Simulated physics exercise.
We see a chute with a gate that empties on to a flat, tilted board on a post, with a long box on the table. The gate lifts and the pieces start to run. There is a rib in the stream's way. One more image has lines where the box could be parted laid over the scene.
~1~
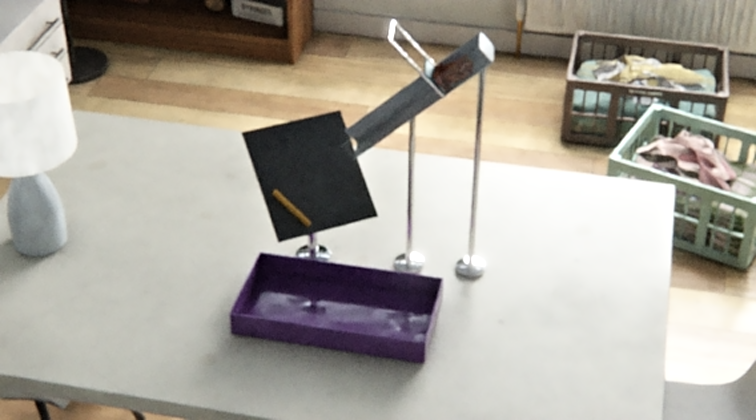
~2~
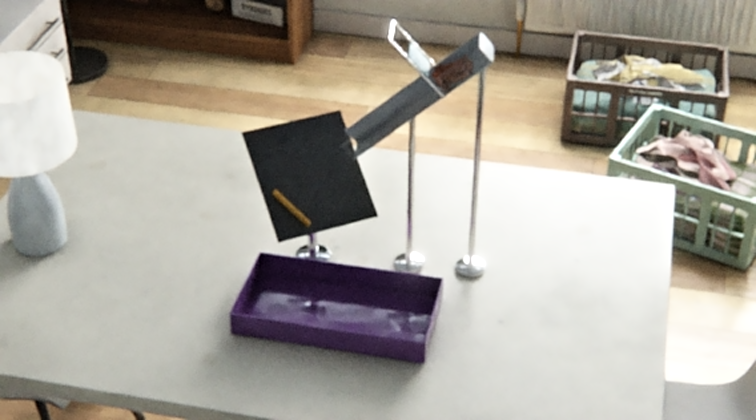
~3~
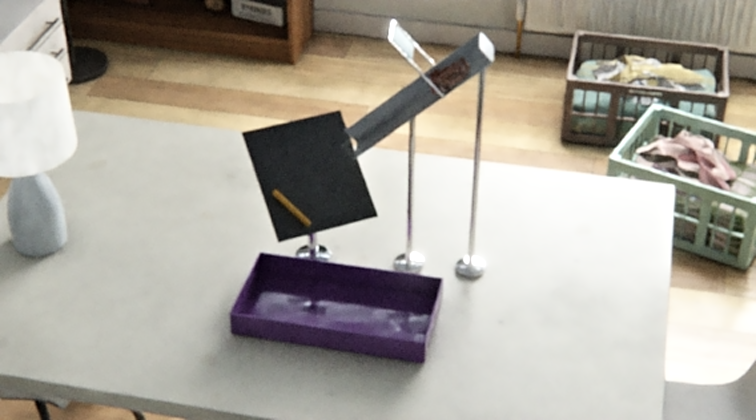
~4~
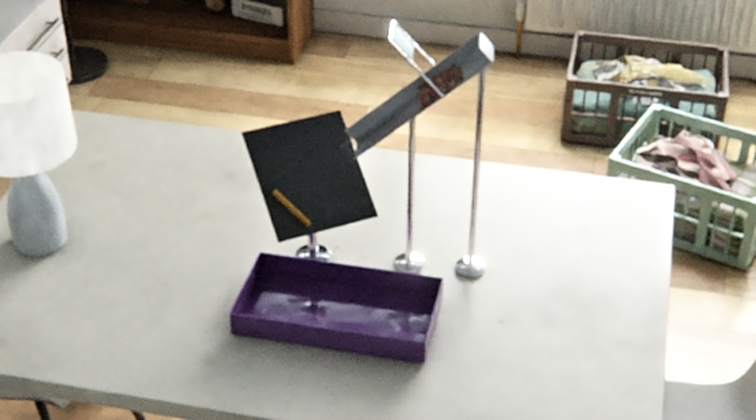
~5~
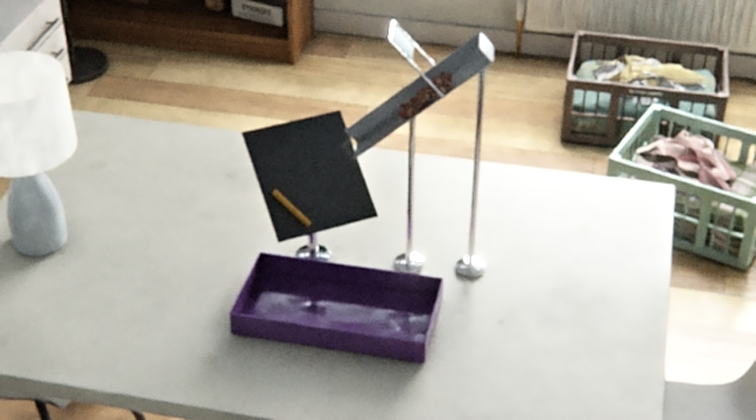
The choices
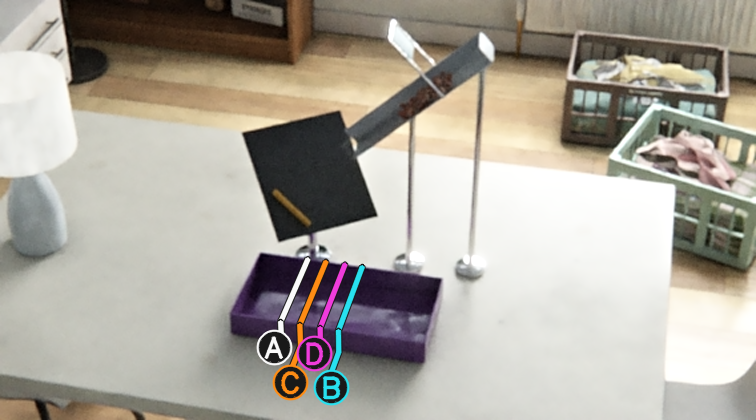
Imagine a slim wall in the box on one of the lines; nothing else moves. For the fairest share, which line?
Best: D.
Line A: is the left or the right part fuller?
Right.
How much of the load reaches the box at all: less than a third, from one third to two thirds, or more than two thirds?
It is more than two thirds.
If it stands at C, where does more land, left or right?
More lands on the right.
On the marked copy, line A crosses the front rim at (280, 321); line B crosses the front rim at (338, 330); line C crosses the front rim at (300, 324); line D crosses the front rim at (320, 327).
For line A, of what is caught, just a few on the left of the divider, almost all on the right.
For line B, of what is caught, almost all on the left of the divider, about a tenth on the right.
For line C, of what is caught, just a few on the left of the divider, almost all on the right.
For line D, of what is caught, roughly half on the left of the divider, roughly half on the right.
